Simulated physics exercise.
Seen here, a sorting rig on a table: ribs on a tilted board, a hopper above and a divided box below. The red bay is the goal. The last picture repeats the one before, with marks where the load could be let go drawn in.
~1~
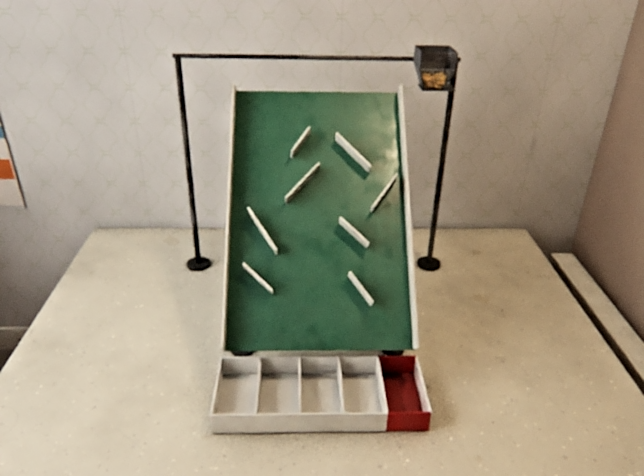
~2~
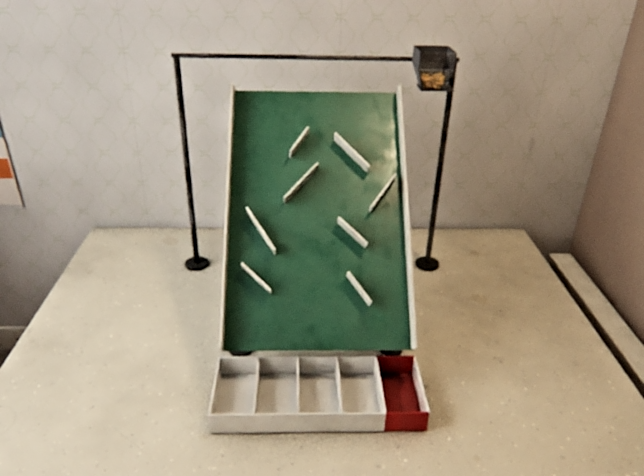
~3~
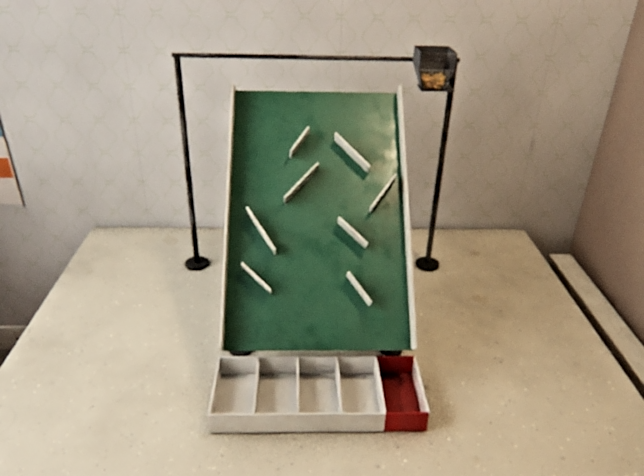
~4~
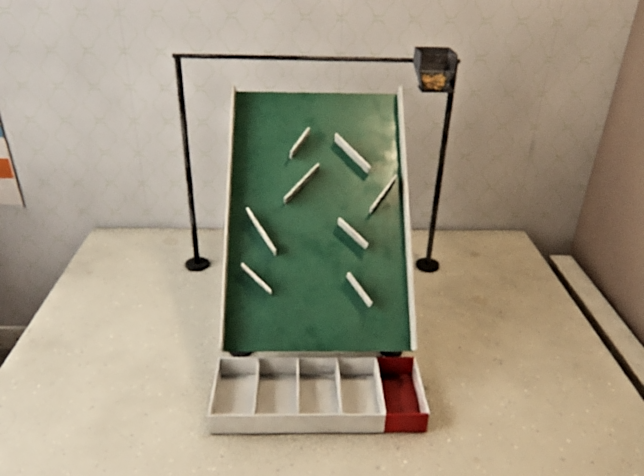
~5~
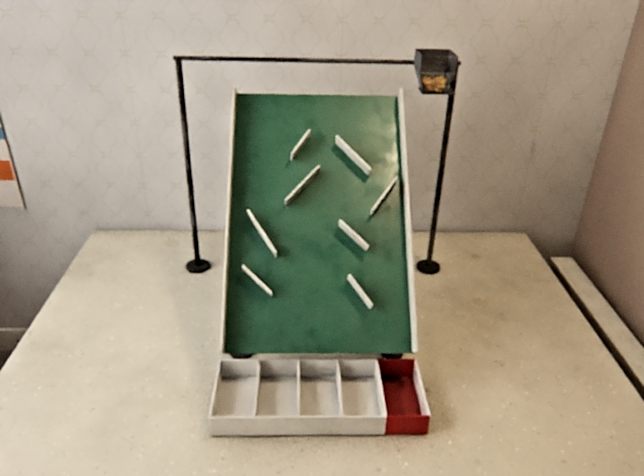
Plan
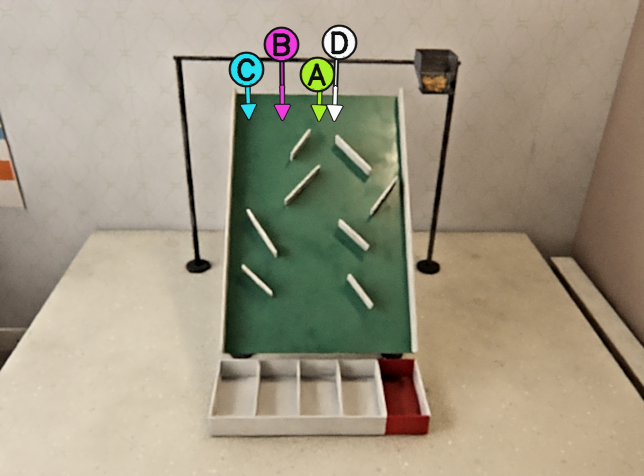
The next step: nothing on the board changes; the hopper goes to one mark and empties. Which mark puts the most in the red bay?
Mark D does it best.
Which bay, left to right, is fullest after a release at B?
It is the third one.
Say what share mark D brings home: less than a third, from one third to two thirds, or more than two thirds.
It is from one third to two thirds.
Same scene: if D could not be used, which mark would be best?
A it is.
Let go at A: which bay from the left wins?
It is the third one.
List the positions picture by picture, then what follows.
Hopper at (432, 79), dried chickpeas, door shut, in the first frame.
Ribs (290, 151) to (308, 127), (335, 133) to (370, 166), (284, 198) to (318, 163), in the second frame.
Ribs (371, 207) to (396, 174), (247, 207) to (275, 250), (339, 217) to (367, 243), in the third frame.
Ribs (242, 263) to (270, 291), (349, 273) to (372, 303), in the fourth frame.
Red bay at (407, 424), number 5 of 5 from the left, in the fifth frame.
On the marked copy, mark A meets the board at (319, 114); mark B meets the board at (282, 114); mark C meets the board at (248, 113); mark D meets the board at (334, 115).
With A, about a quarter in the red bay, most in other bays, a stray few outside the box.
With B, none in the red bay, nearly all in other bays.
With C, a stray few in the red bay, nearly all in other bays, a stray few outside the box.
With D, about half in the red bay, about half in other bays, a stray few outside the box.
